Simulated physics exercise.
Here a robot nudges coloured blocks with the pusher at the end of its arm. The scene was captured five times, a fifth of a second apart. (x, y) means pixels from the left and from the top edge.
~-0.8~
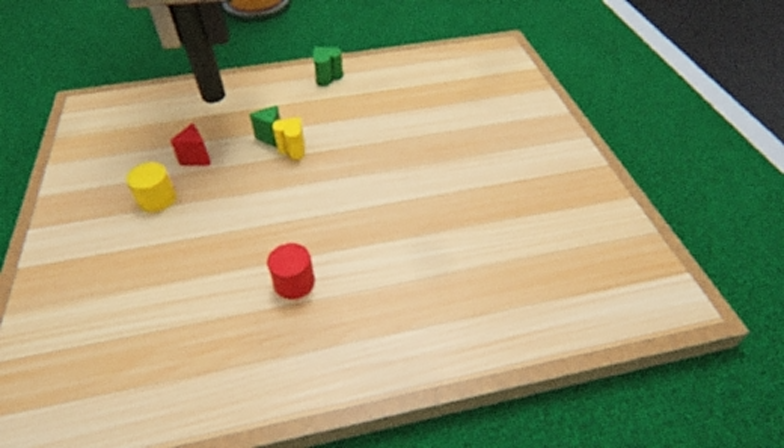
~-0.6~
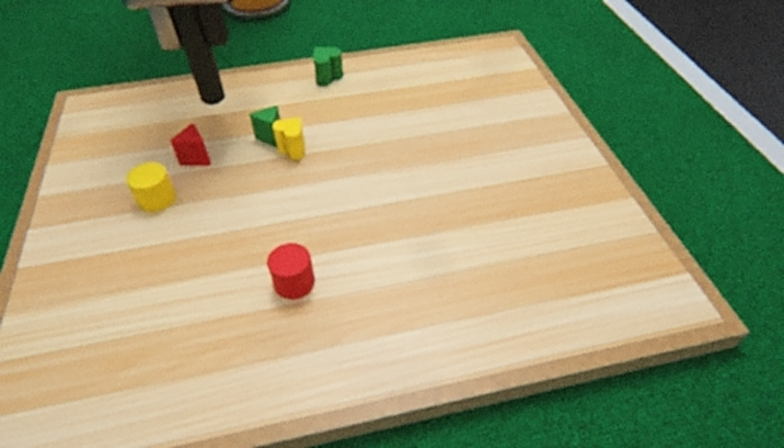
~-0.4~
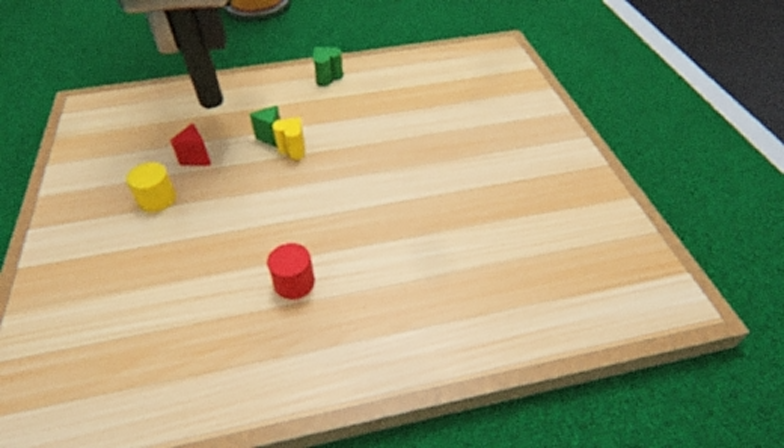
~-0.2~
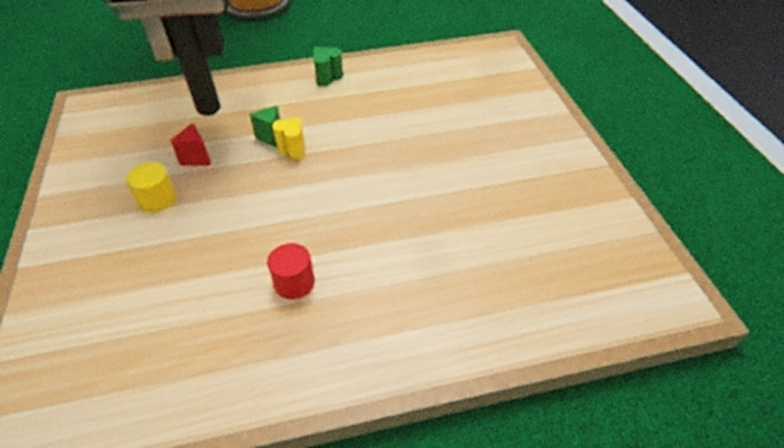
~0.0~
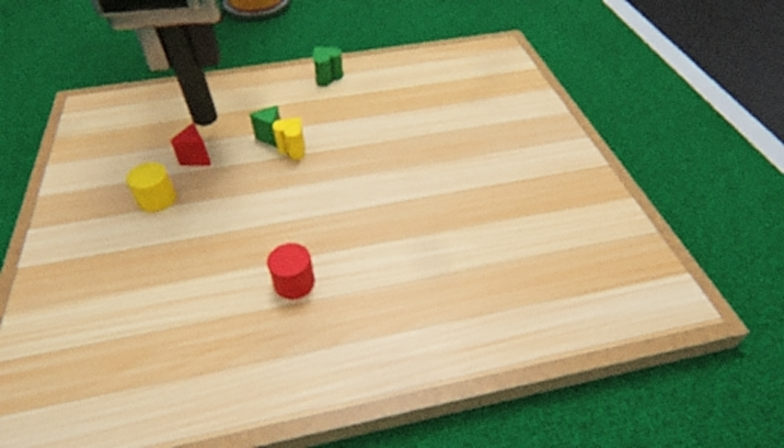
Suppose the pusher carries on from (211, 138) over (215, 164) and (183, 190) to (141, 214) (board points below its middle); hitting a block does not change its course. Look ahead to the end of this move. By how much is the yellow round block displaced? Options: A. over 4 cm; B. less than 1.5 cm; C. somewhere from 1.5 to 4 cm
A.
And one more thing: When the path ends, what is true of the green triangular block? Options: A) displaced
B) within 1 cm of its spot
B
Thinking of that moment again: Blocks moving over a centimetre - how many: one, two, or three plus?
A pair of blocks is moved.
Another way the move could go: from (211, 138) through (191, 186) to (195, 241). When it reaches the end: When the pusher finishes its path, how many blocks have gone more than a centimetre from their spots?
The result: Two blocks.
What follows on the original path. One third of the way, pusher (209, 147); red triangular block (181, 144), turned 35° clockwise.
Two thirds of the way, pusher (174, 172); yellow round block (138, 179); red triangular block (166, 150), turned 70° clockwise.
At the end, pusher (132, 197); yellow round block (92, 197); red triangular block (166, 150), turned 75° clockwise; green triangular block unmoved.
